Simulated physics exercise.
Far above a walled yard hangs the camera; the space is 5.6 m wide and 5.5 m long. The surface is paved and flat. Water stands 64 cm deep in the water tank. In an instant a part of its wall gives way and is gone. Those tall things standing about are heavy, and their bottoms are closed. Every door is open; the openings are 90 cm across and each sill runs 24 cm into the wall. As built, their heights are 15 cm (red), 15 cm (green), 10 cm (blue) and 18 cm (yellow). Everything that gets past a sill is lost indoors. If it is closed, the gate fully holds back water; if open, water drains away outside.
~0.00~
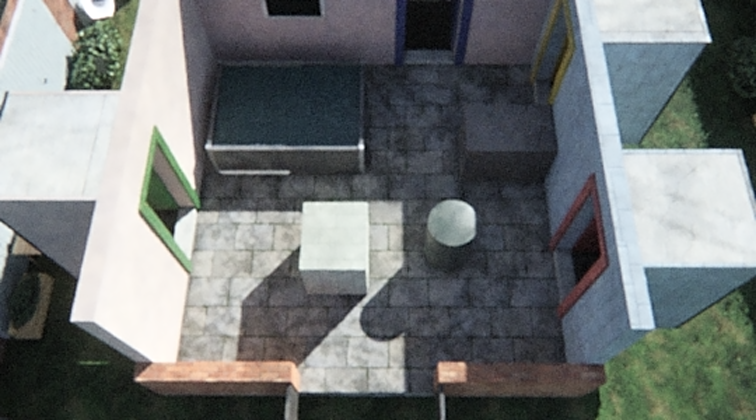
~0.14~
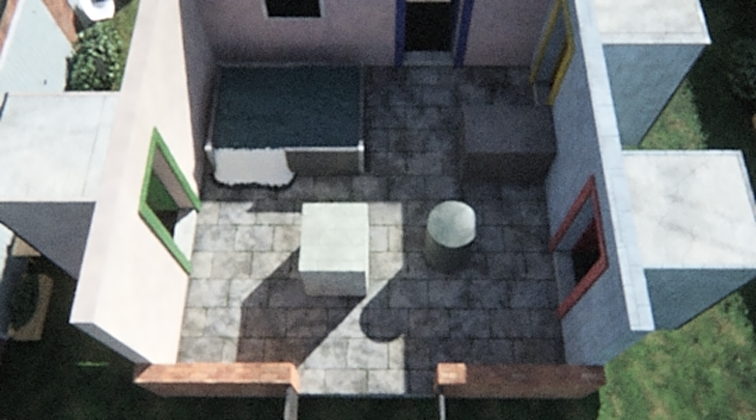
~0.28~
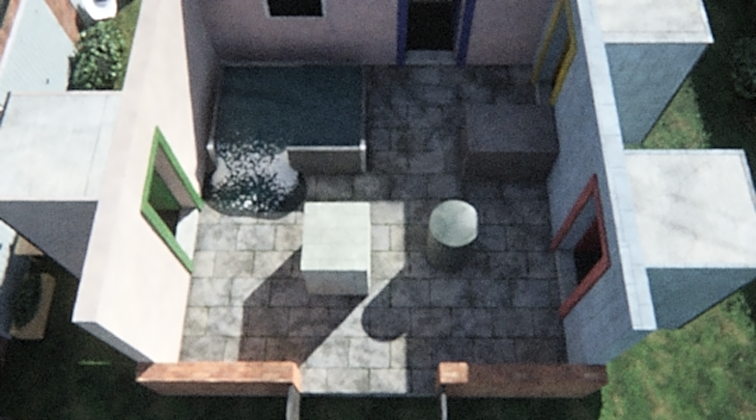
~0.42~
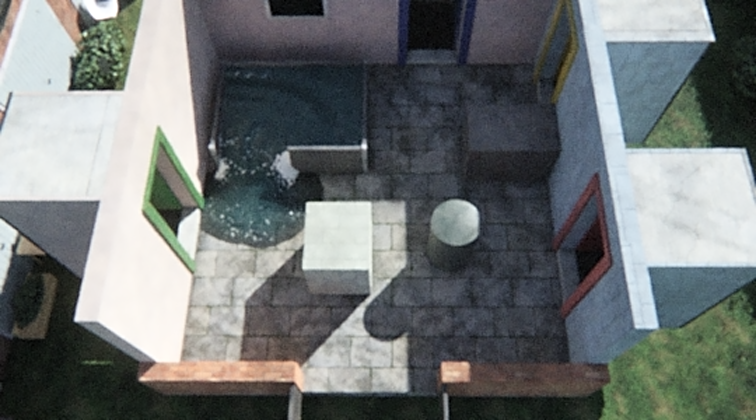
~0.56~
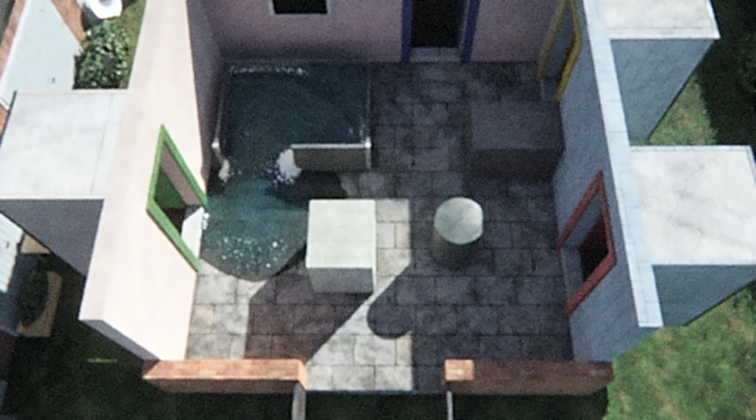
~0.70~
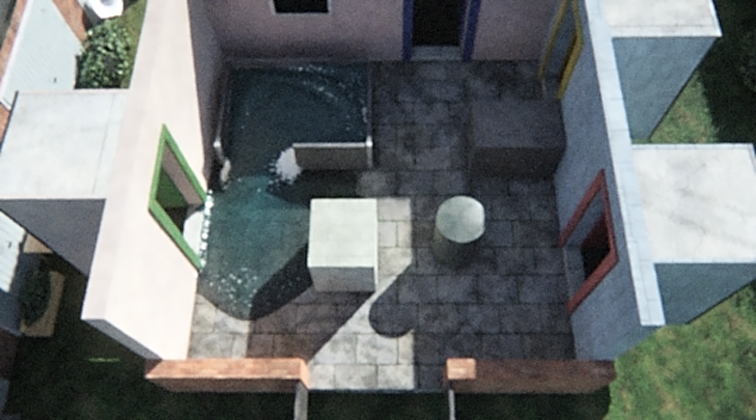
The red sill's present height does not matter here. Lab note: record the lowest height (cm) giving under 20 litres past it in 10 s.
Lowest height: 10.5 cm.
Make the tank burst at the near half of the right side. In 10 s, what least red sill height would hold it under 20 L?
It should stand roughly 14.0 cm high.
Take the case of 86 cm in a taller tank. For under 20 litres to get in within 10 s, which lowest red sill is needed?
The step needs to be some 15 cm.
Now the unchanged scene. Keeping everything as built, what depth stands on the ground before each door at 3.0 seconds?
Depths in cm - red: 0, green: 17, blue: 0, yellow: 0.
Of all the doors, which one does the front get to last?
The blue door.
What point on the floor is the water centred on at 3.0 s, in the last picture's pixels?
Around (287, 215).
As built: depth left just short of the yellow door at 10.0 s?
Roughly 1.0 cm deep.
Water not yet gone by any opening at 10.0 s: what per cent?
Around 76 percent is still there.
After 1.4 s water covers 25 % of the floor, deepest (46 cm) near (185, 371); it has not reached the red door.
After 3.0 s water covers 40 % of the floor, deepest (34 cm) near (241, 310); it has not reached the red door.
After 10.0 s water covers 90 % of the floor, deepest (12 cm) near (317, 242); 9 cm at the red door, 1 litre in over its 15 cm sill.
At the red door as built, the water arrived by 3.8 s and peaked near 16 cm at 4.4 s.
Run again over the same 10 s with other heights there, 27 litres in over 9.5 cm, 5 litres over 13 cm. The limit of 20 litres is kept from about 10.5 cm up.
